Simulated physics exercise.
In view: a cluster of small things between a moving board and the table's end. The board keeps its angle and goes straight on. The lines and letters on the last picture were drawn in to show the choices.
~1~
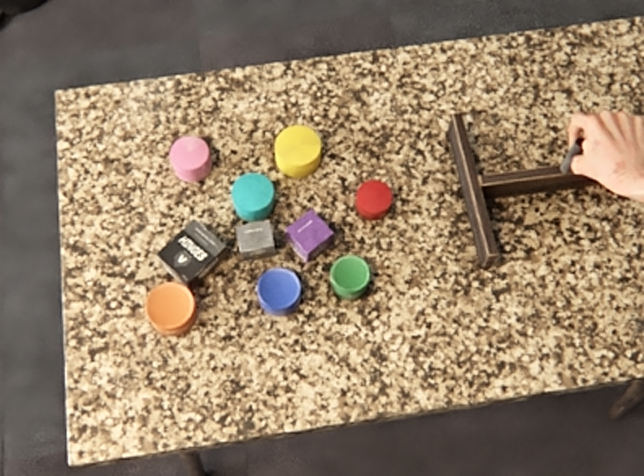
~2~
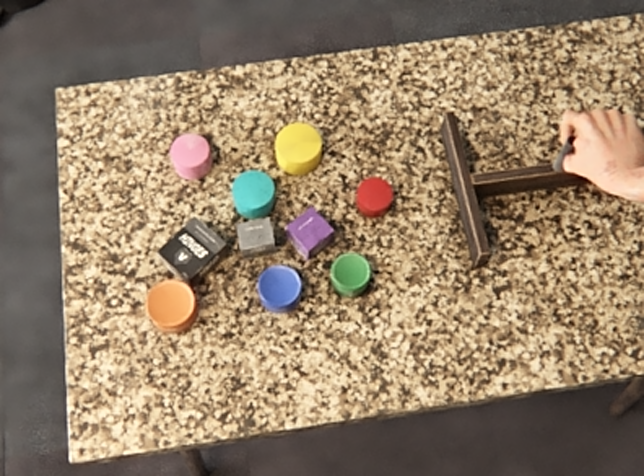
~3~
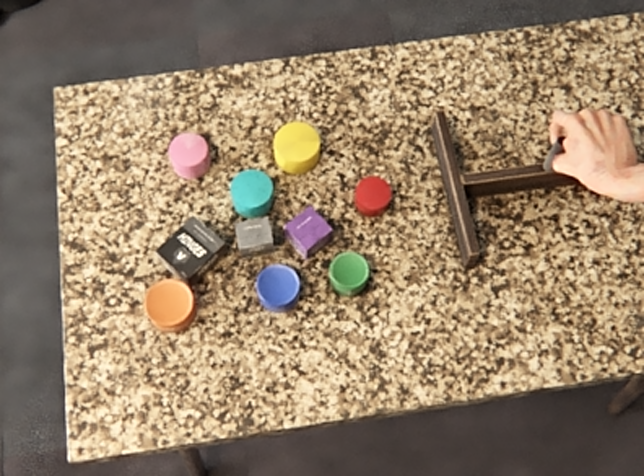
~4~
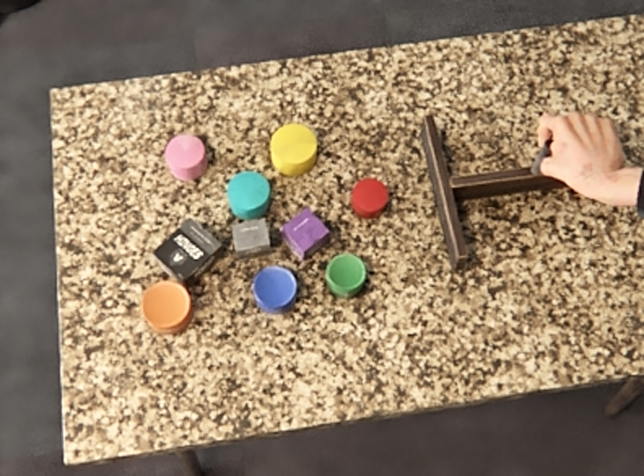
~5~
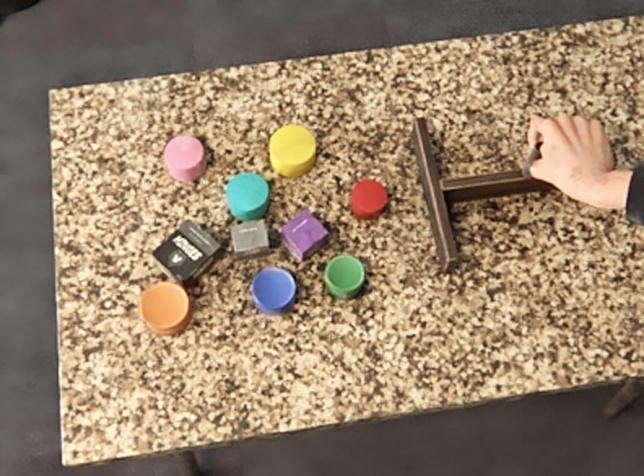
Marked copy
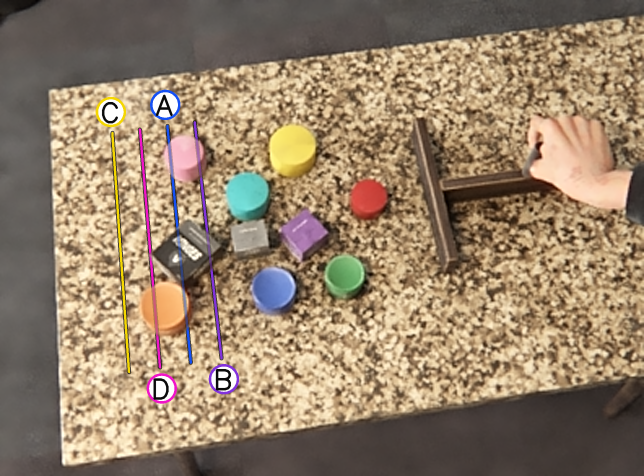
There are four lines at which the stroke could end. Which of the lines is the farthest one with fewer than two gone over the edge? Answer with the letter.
Stop at C.
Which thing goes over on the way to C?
It is the black box.
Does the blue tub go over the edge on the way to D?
No.
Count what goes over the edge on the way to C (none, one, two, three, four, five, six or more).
One.
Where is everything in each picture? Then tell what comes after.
Grey packet (256, 241); green tub (350, 278); red pot (374, 201), in the first picture.
Board (467, 180); purple packet (310, 234), in the second picture.
Board (457, 180); turquoise pot (252, 194), in the third picture.
Board (445, 183); yellow tin (294, 150), in the fourth picture.
Board (436, 185); blue tub (274, 292); grey packet (250, 241); green tub (345, 277), in the fifth picture.
On the marked copy, A at (178, 237); B at (207, 233); C at (120, 245); D at (149, 241).
With C. Early on, board (324, 201); yellow tin (286, 152); green tub (311, 283).
Further on, board (210, 217); black box (114, 261); orange jar (142, 319).
At the end, board (117, 229); black box over the edge; grey packet (64, 264); one fallen.
As for the rest, A is within the limit but short; B is within the limit but short; D is within the limit but short.
